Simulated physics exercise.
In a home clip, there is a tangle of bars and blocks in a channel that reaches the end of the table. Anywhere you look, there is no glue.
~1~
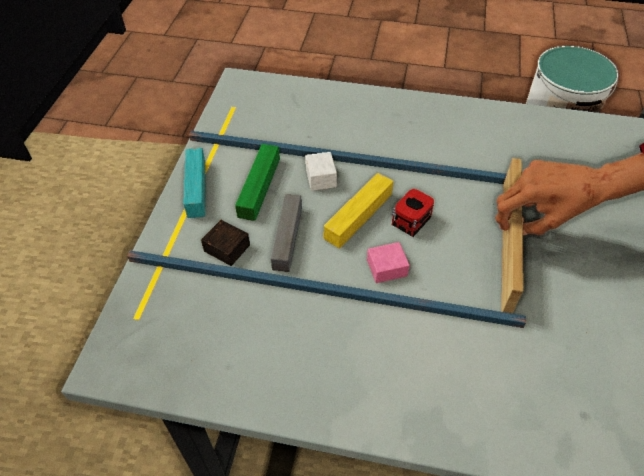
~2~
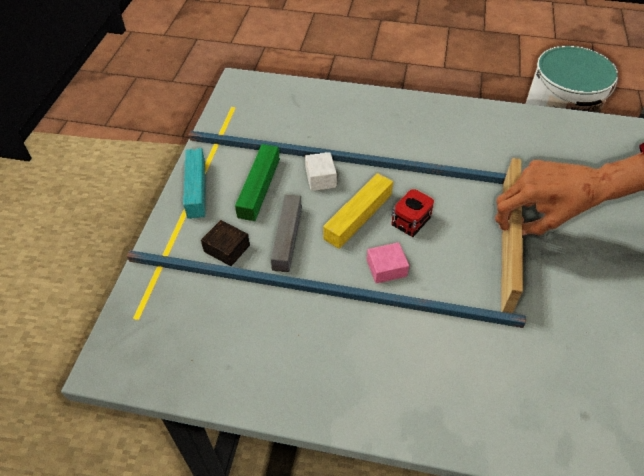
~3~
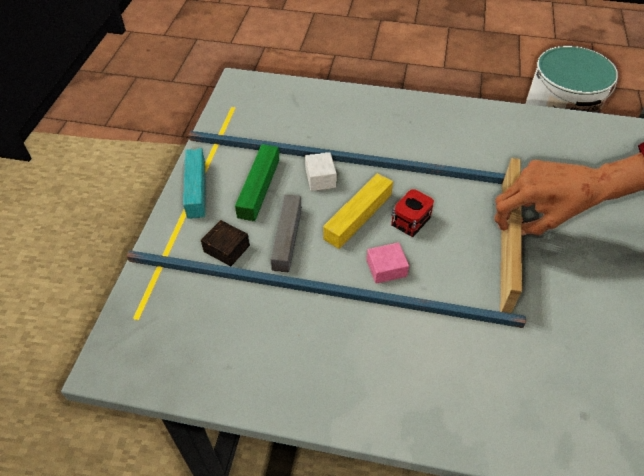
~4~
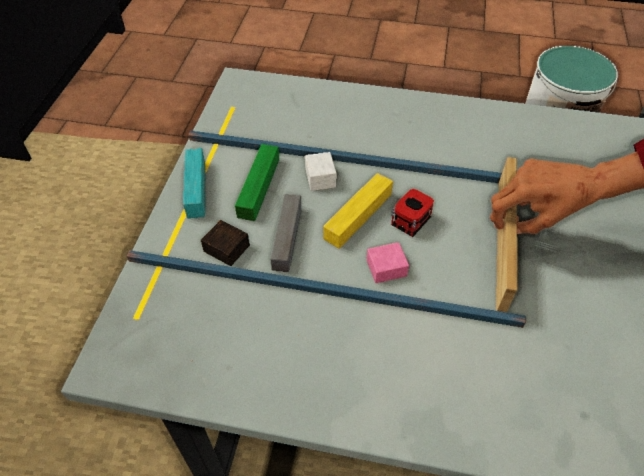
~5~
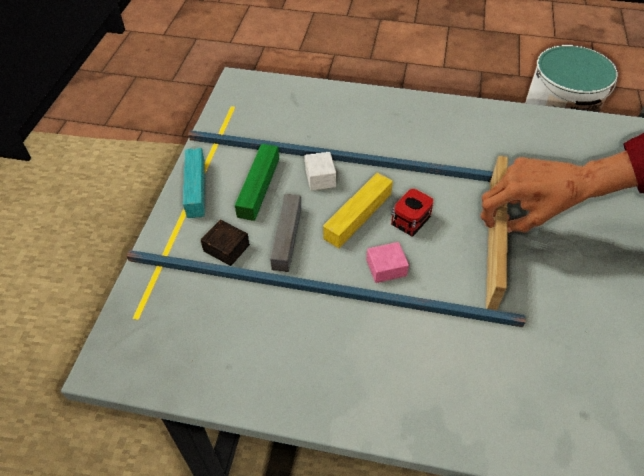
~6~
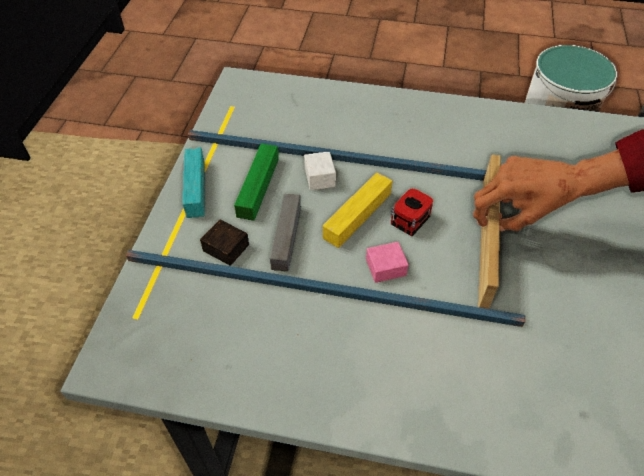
A hand in a dark red sleeve grips an upright wooden board at the right of a channel between two blue rails on a pale grey table, seen from above at an angle. Between the rails lie turquoise, green, grey and yellow bars and black, white, red and pink blocks, with yellow tape at left. The hand slides the board slowly a short way left, while the pieces and camera stay still.
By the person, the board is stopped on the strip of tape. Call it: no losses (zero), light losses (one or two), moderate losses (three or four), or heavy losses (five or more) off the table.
Heavy losses.
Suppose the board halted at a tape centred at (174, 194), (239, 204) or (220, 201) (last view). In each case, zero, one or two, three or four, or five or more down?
Tape by tape, the falls would be more than four, then one to two, then three to four.
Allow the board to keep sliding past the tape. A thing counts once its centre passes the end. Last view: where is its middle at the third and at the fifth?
First roughly (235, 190), later roughly (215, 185).
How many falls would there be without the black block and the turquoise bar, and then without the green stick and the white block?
Count of fallen: 4 / 4.
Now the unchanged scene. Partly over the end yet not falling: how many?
Count: 0.
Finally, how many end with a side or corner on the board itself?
Counting them up gives 2.
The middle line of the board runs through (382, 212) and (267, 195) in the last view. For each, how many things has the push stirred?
The count reaches 3 first and 8 second.
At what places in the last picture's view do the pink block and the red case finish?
The pink block at (161, 221), the red case at (180, 181).
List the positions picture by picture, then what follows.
Turquoise bar (195, 182); black block (226, 242); green stick (259, 181); board (512, 232); tape (192, 198), in the first picture.
Black block (226, 243); red case (413, 212), in the second picture.
Green stick (258, 181); yellow bar (359, 210), in the third picture.
Turquoise bar (195, 182); grey stick (287, 232), in the fourth picture.
Black block (225, 242); pink block (387, 262), in the fifth picture.
Turquoise bar (194, 182); black block (225, 242); green stick (258, 181); board (490, 228); tape (191, 197), in the sixth picture.
A little later, none off yet; turquoise bar at rest near (194, 182); black block at rest near (225, 242); green stick at rest near (258, 181).
Next, none off yet; turquoise bar at rest near (194, 182); black block shifted a little near (211, 243); green stick shifted a little near (241, 179).
Later still, none off yet; turquoise bar tilted well over near (149, 181); black block shifted well along near (137, 233); green stick shifted about its own width near (173, 170).
When it is over, the number that fall off is five or more; down, yellow bar, white block, grey stick, green stick, black block and turquoise bar.
